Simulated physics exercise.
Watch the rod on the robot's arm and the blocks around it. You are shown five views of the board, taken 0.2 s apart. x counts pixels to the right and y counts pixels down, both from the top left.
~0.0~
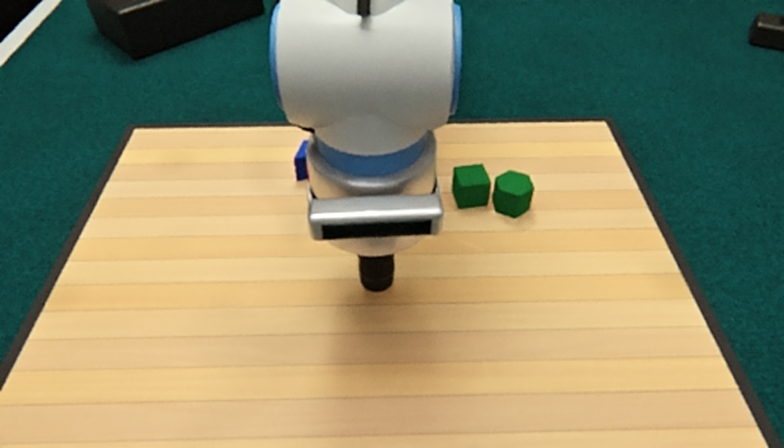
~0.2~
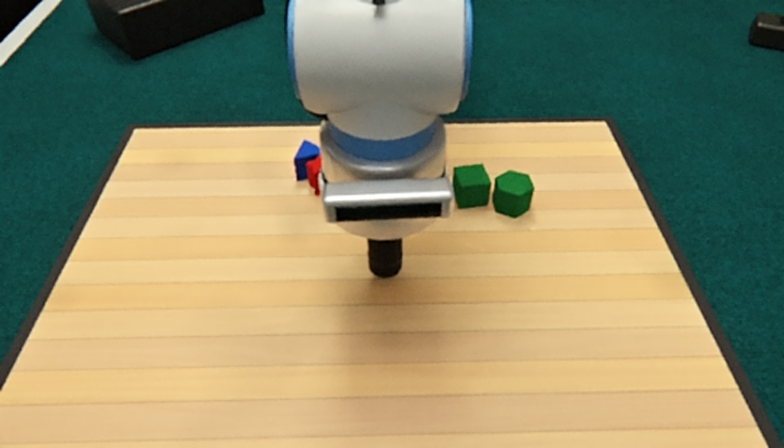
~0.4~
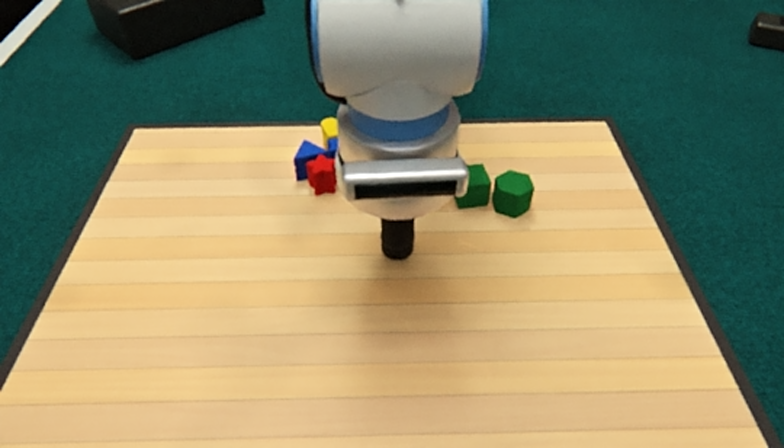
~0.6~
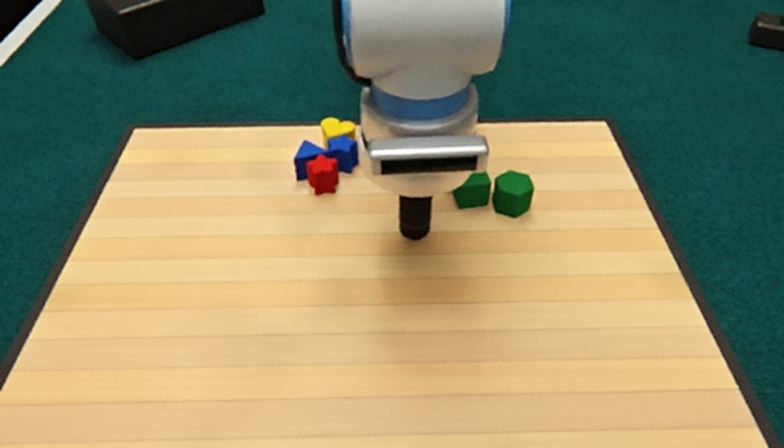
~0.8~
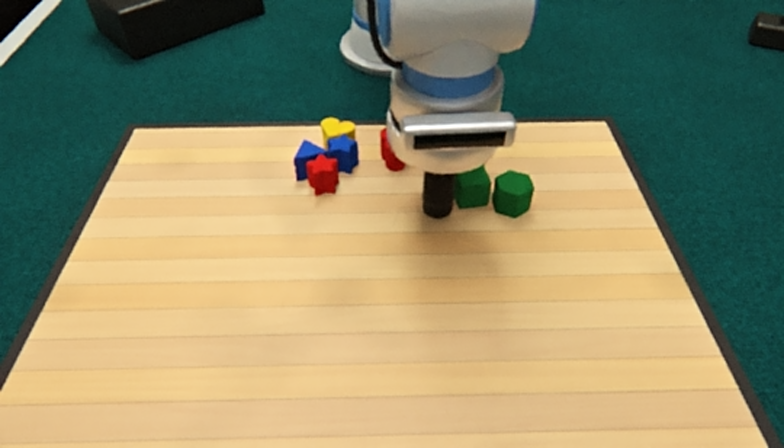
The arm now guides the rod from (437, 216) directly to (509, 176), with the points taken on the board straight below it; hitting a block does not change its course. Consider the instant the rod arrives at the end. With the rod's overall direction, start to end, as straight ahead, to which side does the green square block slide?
Out to the left.
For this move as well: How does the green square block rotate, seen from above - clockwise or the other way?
The green square block rotates counterclockwise.
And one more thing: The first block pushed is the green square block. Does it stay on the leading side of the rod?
It is still ahead of the rod.
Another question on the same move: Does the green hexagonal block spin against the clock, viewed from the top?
Going by the path, no.
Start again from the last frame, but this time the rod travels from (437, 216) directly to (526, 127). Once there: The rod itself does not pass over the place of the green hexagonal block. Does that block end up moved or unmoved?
It will be nudged away from its spot.
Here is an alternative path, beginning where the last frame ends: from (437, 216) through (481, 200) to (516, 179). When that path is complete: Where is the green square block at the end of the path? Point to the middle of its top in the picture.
I'd guess (501, 141).
On the path given first. One third of the way, rod at (463, 194); green square block at (487, 165), turned 15° anticlockwise; green hexagonal block at (522, 179), turned 30° clockwise.
Two thirds of the way, rod at (487, 181); green square block at (505, 150), turned 40° anticlockwise; green hexagonal block at (523, 179), turned 35° clockwise.
At the end, rod at (511, 169); green square block at (522, 136), turned 65° anticlockwise; green hexagonal block at (523, 179), turned 35° clockwise.
